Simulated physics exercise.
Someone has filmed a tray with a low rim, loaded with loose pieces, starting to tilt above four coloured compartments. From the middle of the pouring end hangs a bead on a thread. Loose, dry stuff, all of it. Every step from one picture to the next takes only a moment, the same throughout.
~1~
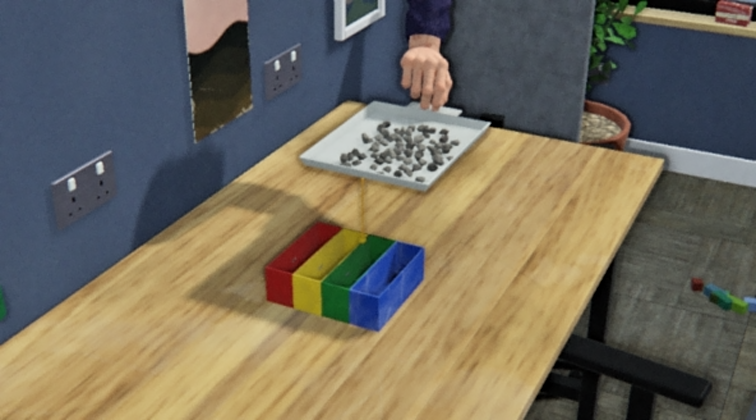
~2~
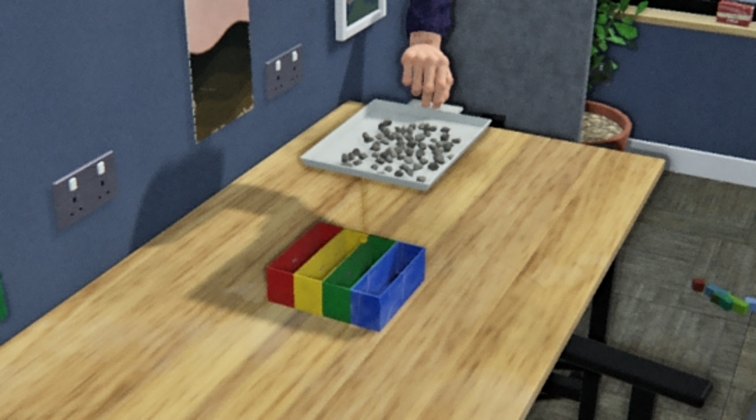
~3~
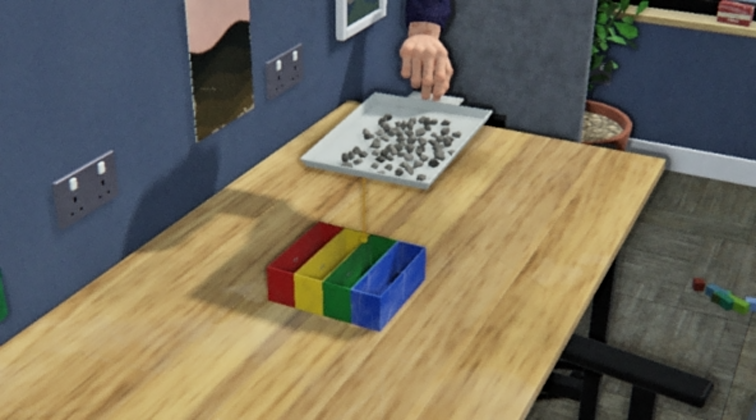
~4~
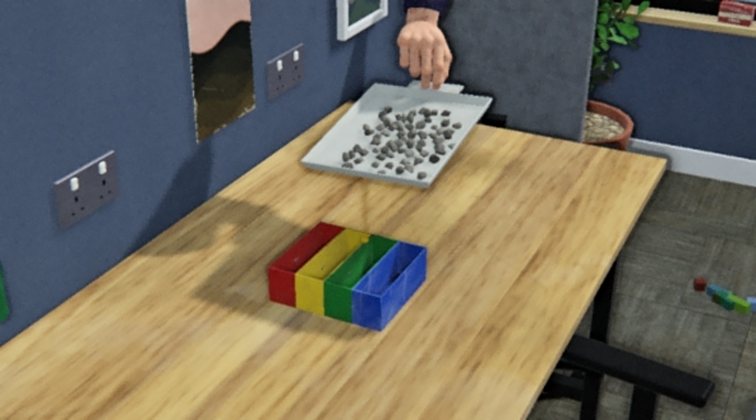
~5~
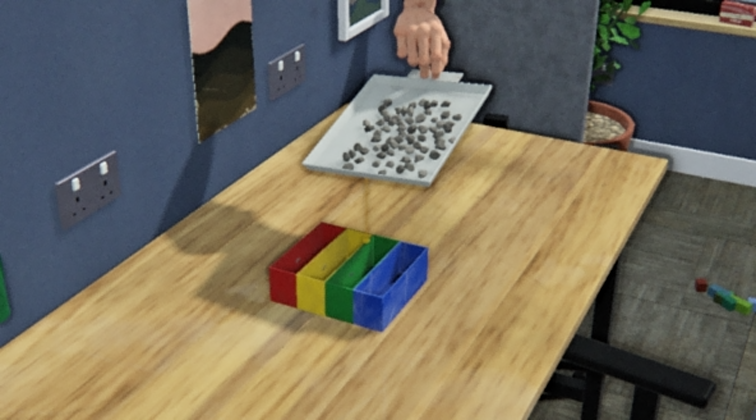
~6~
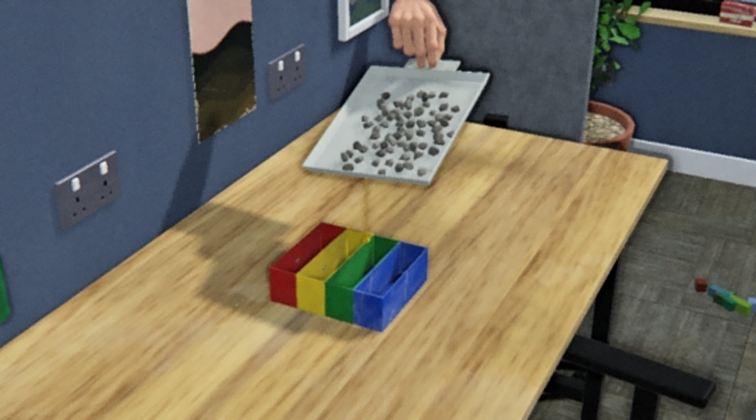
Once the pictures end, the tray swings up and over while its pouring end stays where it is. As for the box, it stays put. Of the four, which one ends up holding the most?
The red one.
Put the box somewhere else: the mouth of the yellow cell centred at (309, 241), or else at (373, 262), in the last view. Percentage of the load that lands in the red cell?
About 10 per cent, then about 20 per cent.
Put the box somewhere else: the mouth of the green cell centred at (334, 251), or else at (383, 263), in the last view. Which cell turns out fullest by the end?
Try 1 - yellow; try 2 - the red one.
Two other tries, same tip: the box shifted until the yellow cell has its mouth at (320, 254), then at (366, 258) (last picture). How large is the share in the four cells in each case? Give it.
Near 100 and 40 percent respectively.
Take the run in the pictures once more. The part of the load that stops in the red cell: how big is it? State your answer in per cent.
Result: Near 40 in a hundred.
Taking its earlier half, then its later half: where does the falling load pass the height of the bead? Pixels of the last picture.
It goes through near (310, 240) first, then near (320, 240).
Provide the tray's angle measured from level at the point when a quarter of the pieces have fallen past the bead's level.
The tilt then is about 75°.
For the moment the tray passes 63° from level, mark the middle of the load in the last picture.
The load is centred around (345, 167).
Shortly afterwards, tray tipped steeply; the bulk on the tray; a little falling or outside the box.
Next, tray tipped right over; only a few on the tray; near a third in the red cell; near a quarter in the yellow cell; a little in the green cell; only a few in the blue cell; near a quarter falling or outside the box.
Some moments later, tray tipped past a quarter turn; near a third in the red cell; near a quarter in the yellow cell; near a quarter in the green cell; only a few in the blue cell; near a quarter falling or outside the box.
In the end, tray tipped past a quarter turn; near a third in the red cell; near a quarter in the yellow cell; near a quarter in the green cell; only a few in the blue cell; near a quarter outside the box.
